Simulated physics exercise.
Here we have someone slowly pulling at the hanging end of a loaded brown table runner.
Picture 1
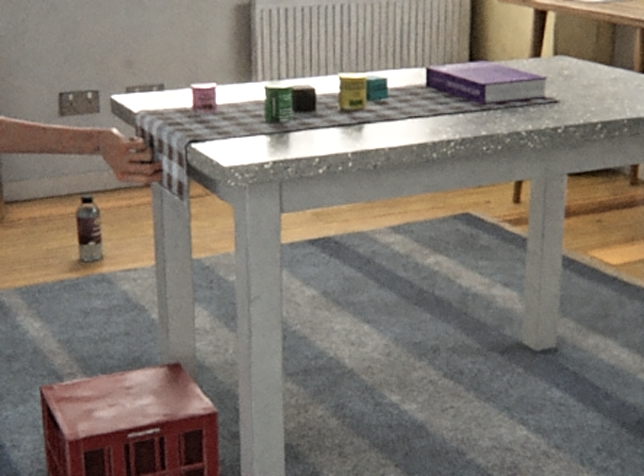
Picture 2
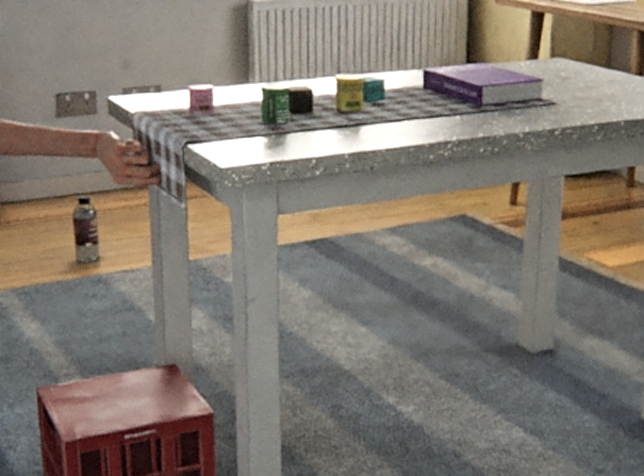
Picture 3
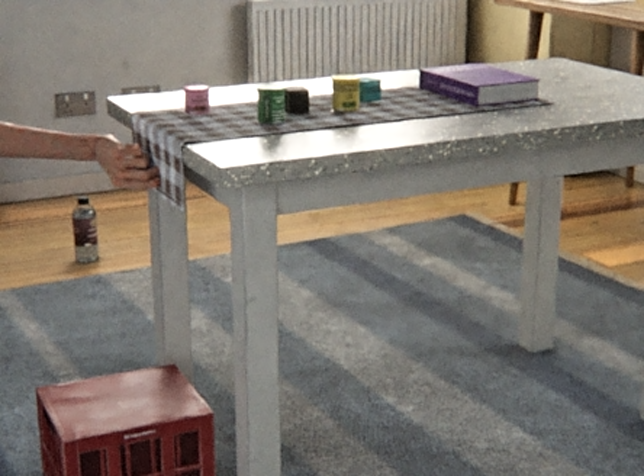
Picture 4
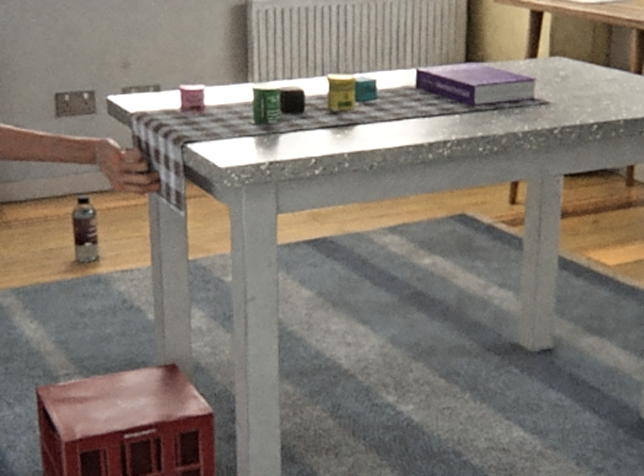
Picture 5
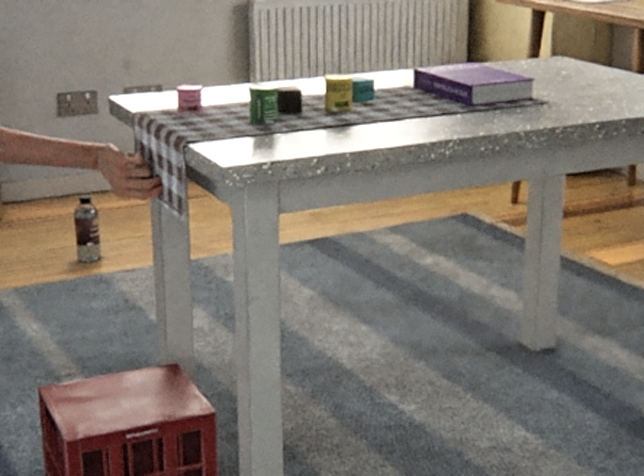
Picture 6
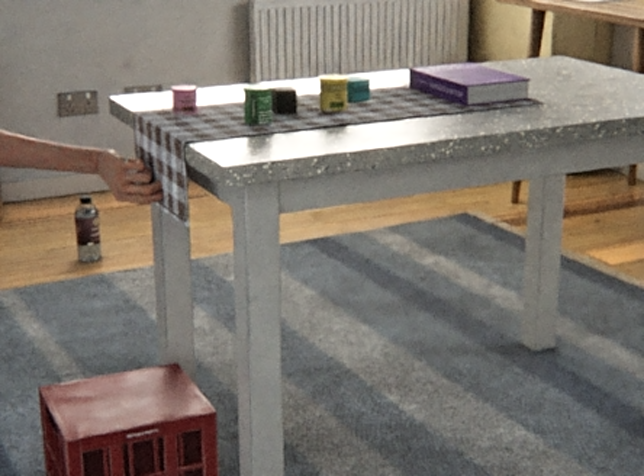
In the video, a hand at the left slowly draws the hanging end of a checked runner down a speckled table, and the purple book and small colourful pots, cans and cubes on it shift slightly left with the cloth.
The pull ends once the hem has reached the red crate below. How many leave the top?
It carries off four.
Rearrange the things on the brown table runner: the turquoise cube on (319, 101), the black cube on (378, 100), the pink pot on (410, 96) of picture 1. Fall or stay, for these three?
The turquoise cube drops off, the black cube remains up, the pink pot keeps its place on top.
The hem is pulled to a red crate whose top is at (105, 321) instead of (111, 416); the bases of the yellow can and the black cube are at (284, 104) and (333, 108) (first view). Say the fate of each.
The yellow can survives; the black cube does not fall.
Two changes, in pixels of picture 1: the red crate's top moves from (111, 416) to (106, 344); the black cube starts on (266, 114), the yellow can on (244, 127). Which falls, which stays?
The black cube goes over; the yellow can drops off.
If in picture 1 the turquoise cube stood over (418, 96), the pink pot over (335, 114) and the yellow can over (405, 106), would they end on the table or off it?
The turquoise cube survives, the pink pot tumbles off, the yellow can stays on.
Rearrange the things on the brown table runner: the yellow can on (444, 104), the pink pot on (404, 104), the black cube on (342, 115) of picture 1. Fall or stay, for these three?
The yellow can survives, the pink pot keeps its place on top, the black cube tumbles off.
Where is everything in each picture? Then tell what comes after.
In the first frame, hem (187, 207); pink pot (204, 85); green can (278, 84); black cube (302, 86); yellow can (352, 75); turquoise cube (372, 77); top of the crate (111, 416).
In the second frame, hem (185, 209); pink pot (201, 86).
In the third frame, hem (184, 213); green can (271, 86).
In the fourth frame, hem (185, 217); black cube (291, 88); top of the crate (107, 417).
In the fifth frame, hem (184, 222); yellow can (339, 76).
In the sixth frame, hem (190, 227); pink pot (184, 87); green can (258, 87); black cube (283, 88); yellow can (333, 77); turquoise cube (355, 78).
Soon after, hem near (161, 271); pink pot gone.
After that, hem near (162, 333); pink pot and green can gone.
And then, hem on the crate; pink pot, green can, black cube and yellow can gone.
In the end, hem on the crate; pink pot, green can, black cube and yellow can gone. The answer is four.
